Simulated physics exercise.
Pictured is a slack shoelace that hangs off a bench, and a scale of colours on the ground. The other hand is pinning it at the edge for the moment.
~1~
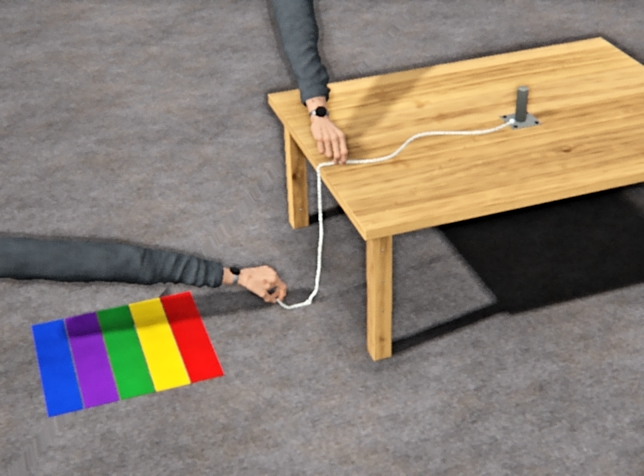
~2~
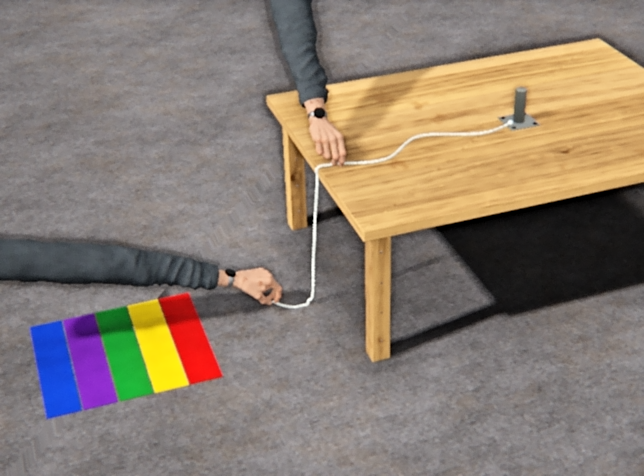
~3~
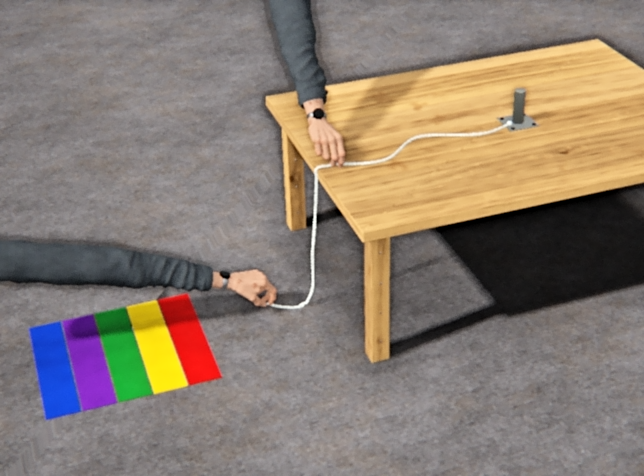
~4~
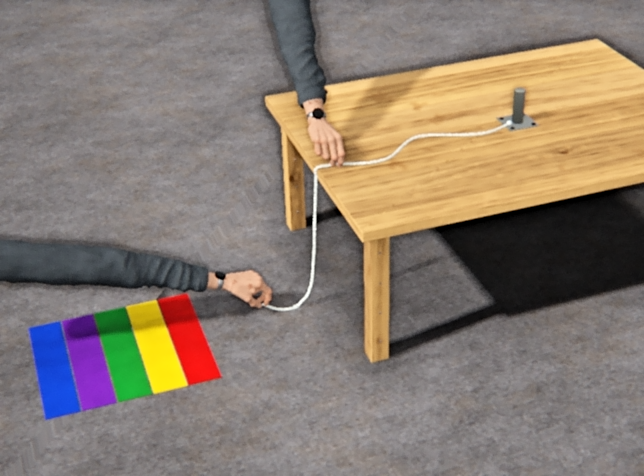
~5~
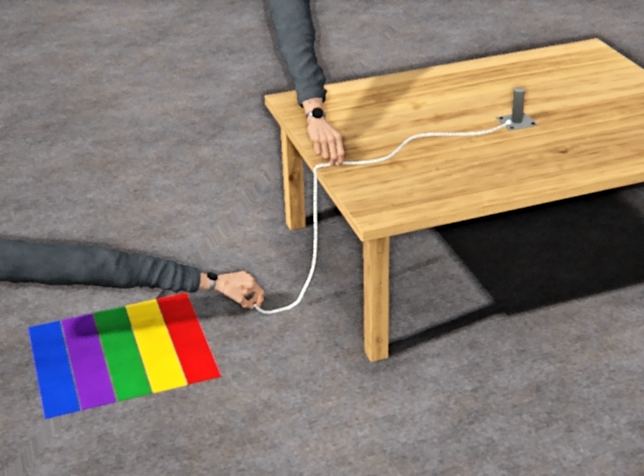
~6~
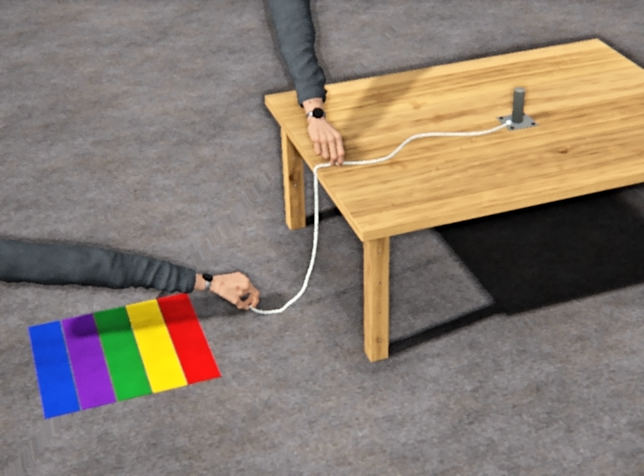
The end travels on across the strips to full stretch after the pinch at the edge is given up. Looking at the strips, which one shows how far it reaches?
The yellow strip shows it.
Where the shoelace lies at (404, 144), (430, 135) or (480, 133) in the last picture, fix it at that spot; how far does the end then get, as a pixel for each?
In order of the tries: About (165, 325), about (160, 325), about (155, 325).
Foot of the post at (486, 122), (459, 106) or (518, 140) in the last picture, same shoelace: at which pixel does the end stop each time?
About (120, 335), then (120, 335), then (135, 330).
Soon after, end near (224, 312); short of the strips.
After that, end near (179, 322); over red.
At the stop, end near (153, 328); over yellow. The end stops over the yellow strip.
